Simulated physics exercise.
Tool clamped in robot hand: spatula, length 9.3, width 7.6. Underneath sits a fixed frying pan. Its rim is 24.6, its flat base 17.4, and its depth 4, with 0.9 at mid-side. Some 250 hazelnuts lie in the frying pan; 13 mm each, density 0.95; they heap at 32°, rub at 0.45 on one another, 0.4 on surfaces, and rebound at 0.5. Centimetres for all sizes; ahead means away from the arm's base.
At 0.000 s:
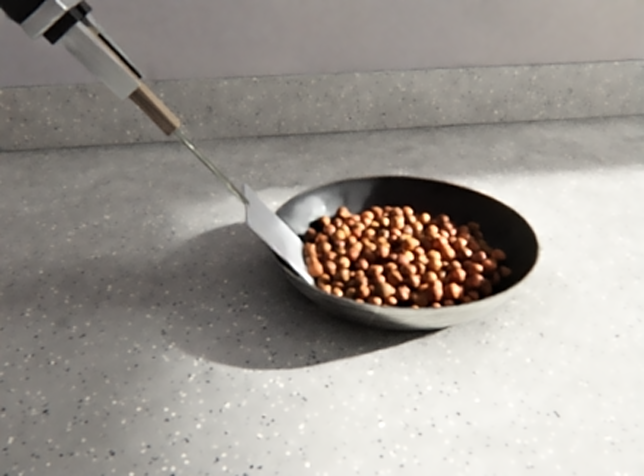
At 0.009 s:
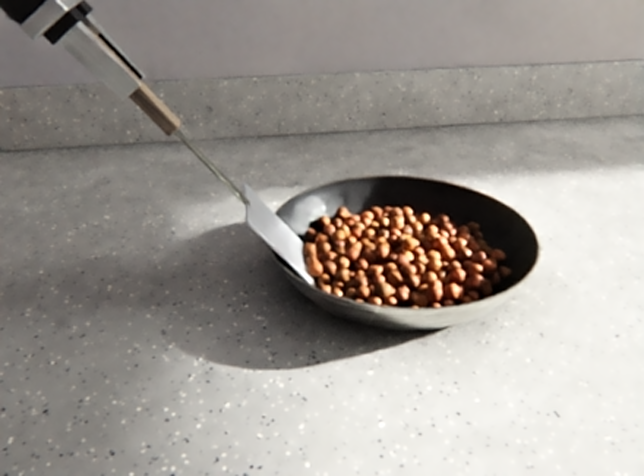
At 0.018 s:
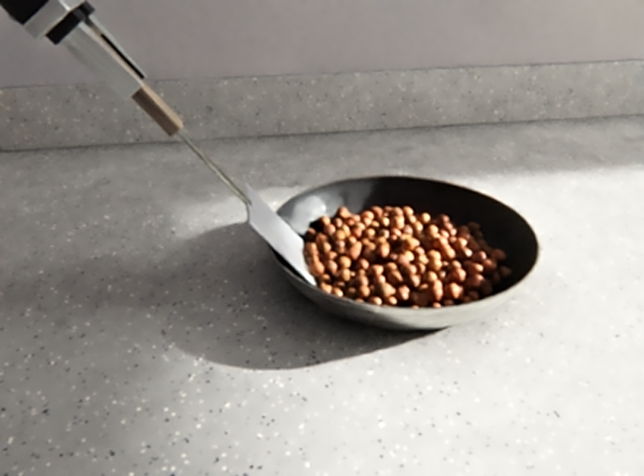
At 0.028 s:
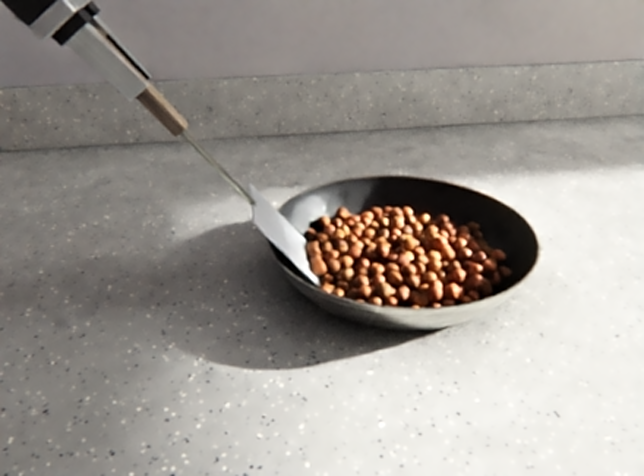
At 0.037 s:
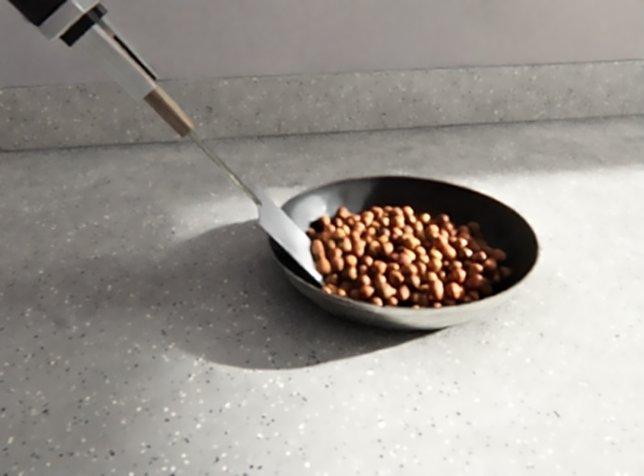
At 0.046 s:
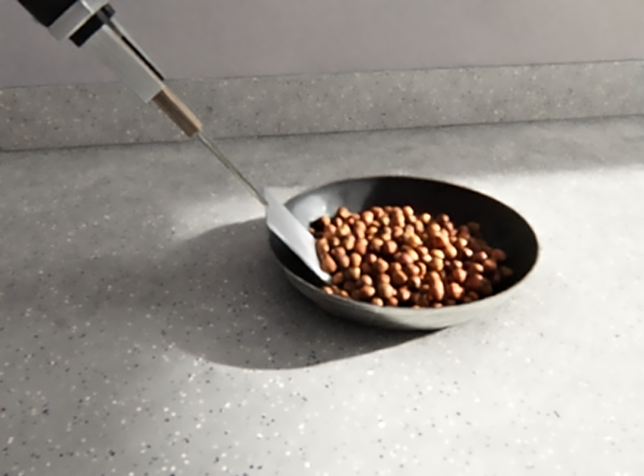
A robot arm held a metal spatula at the left side of a dark frying pan full of hazelnuts on a speckled grey counter, then slid it slightly right, nudging the nearest nuts.
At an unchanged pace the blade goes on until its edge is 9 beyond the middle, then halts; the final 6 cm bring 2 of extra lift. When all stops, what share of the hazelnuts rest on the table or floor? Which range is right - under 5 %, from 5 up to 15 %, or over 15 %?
Right range: Over 15 %.
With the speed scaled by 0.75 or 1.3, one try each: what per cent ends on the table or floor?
Roughly 15 per cent on the first try and 25 per cent on the second.
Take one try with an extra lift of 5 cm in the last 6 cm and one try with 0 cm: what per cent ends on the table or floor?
I'd put it near 15 in a hundred, then near 15 in a hundred.
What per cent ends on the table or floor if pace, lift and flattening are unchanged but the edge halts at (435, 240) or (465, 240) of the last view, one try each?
Around 0 per cent for the first try and 5 per cent for the second.
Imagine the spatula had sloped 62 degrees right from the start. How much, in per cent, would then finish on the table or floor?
I'd put it at about 25 per cent.
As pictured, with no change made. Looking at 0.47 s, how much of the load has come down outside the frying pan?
Roughly 15 percent of it.
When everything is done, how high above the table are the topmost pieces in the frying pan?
About 4.5 centimetres.
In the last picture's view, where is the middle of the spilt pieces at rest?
About (604, 246).
After 0.14 s, sloping 53°, highest piece 4 above the table; 252 in the frying pan.
After 0.23 s, sloping 53°, highest piece 5 above the table; 252 in the frying pan.
After 0.47 s, sloping 53°, highest piece 7 above the table; 203 in the frying pan, 41 on the table or floor, 8 on the blade or in flight.
After 1.52 s, sloping 53°, highest piece 4 above the table; 203 in the frying pan, 49 on the table or floor.
In the end, 203 in the frying pan, 49 on the table or floor. That is 19 % on the table or floor.
